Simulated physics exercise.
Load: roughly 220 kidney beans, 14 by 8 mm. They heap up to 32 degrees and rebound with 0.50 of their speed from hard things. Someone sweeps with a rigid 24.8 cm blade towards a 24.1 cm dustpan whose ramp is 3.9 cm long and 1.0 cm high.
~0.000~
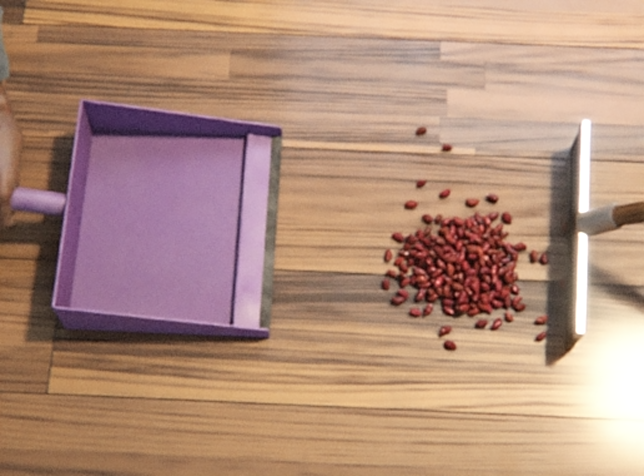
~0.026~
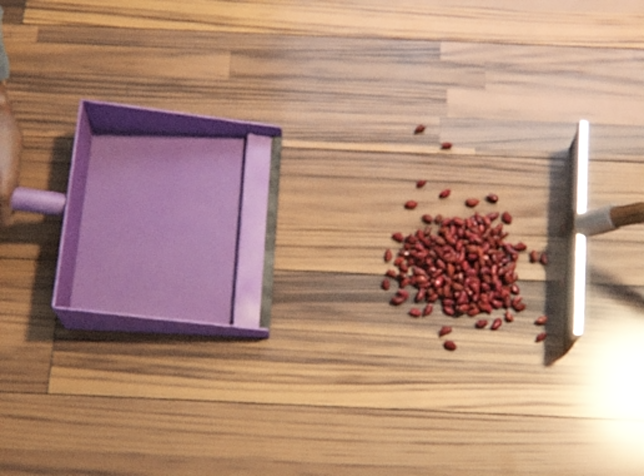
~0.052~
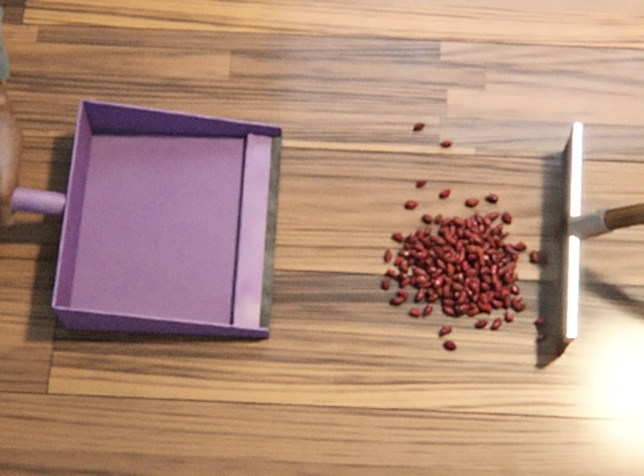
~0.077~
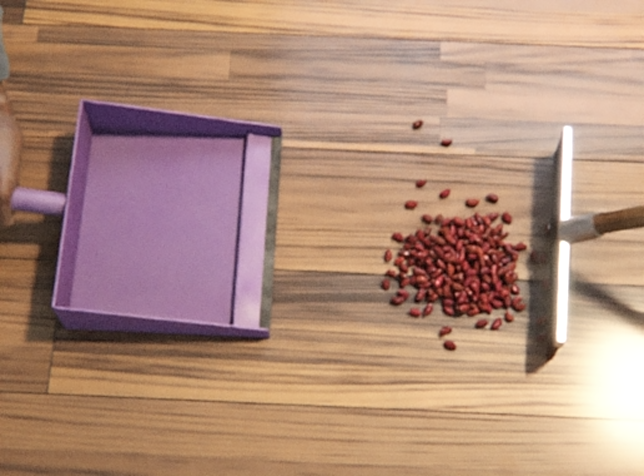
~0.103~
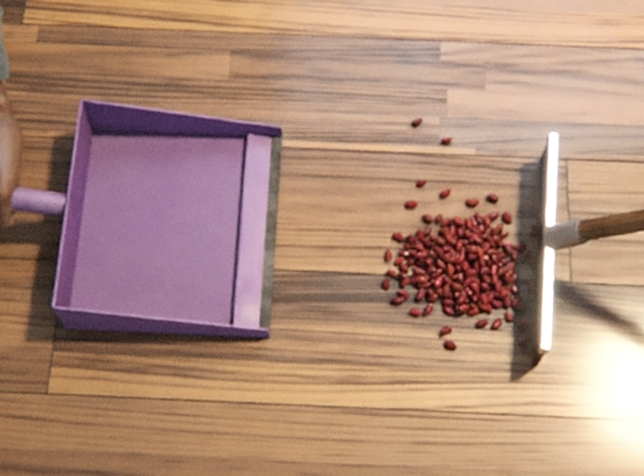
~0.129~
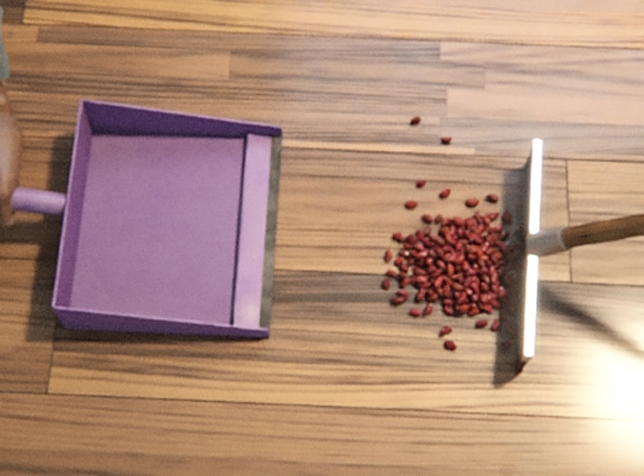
On a wooden floor, a blade slides left into the edge of a red bean pile.
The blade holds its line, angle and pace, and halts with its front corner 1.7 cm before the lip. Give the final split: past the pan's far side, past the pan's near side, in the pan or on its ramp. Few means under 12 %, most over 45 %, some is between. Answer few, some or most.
Far side: Few, near side: Some, pan: Some.
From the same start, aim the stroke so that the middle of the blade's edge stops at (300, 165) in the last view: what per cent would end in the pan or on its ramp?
About 50 per cent.
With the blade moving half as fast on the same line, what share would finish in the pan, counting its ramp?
It would be near 15 per cent.
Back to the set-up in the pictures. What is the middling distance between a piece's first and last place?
Roughly 22 cm.
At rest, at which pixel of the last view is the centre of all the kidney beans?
Near (270, 296).
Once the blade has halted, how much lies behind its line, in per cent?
Some 15 per cent.
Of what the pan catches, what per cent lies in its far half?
Some 10 per cent.
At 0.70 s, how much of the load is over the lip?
About 20 per cent by then.
Then, at 0.32 s, middle of the blade 15 cm from the lip; 0 % over the lip, far side 0 %, near side 10 %.
After 0.44 s, middle of the blade 6 cm from the lip; 0 % over the lip, far side 0 %, near side 25 %.
Then, at 0.70 s, middle of the blade 2 cm from the lip; 20 % over the lip, far side 0 %, near side 30 %.
By 3.1 s all is still; far side 0 %, near side 30 %, pan 20 %, in front of the lip or behind the blade 45 %.
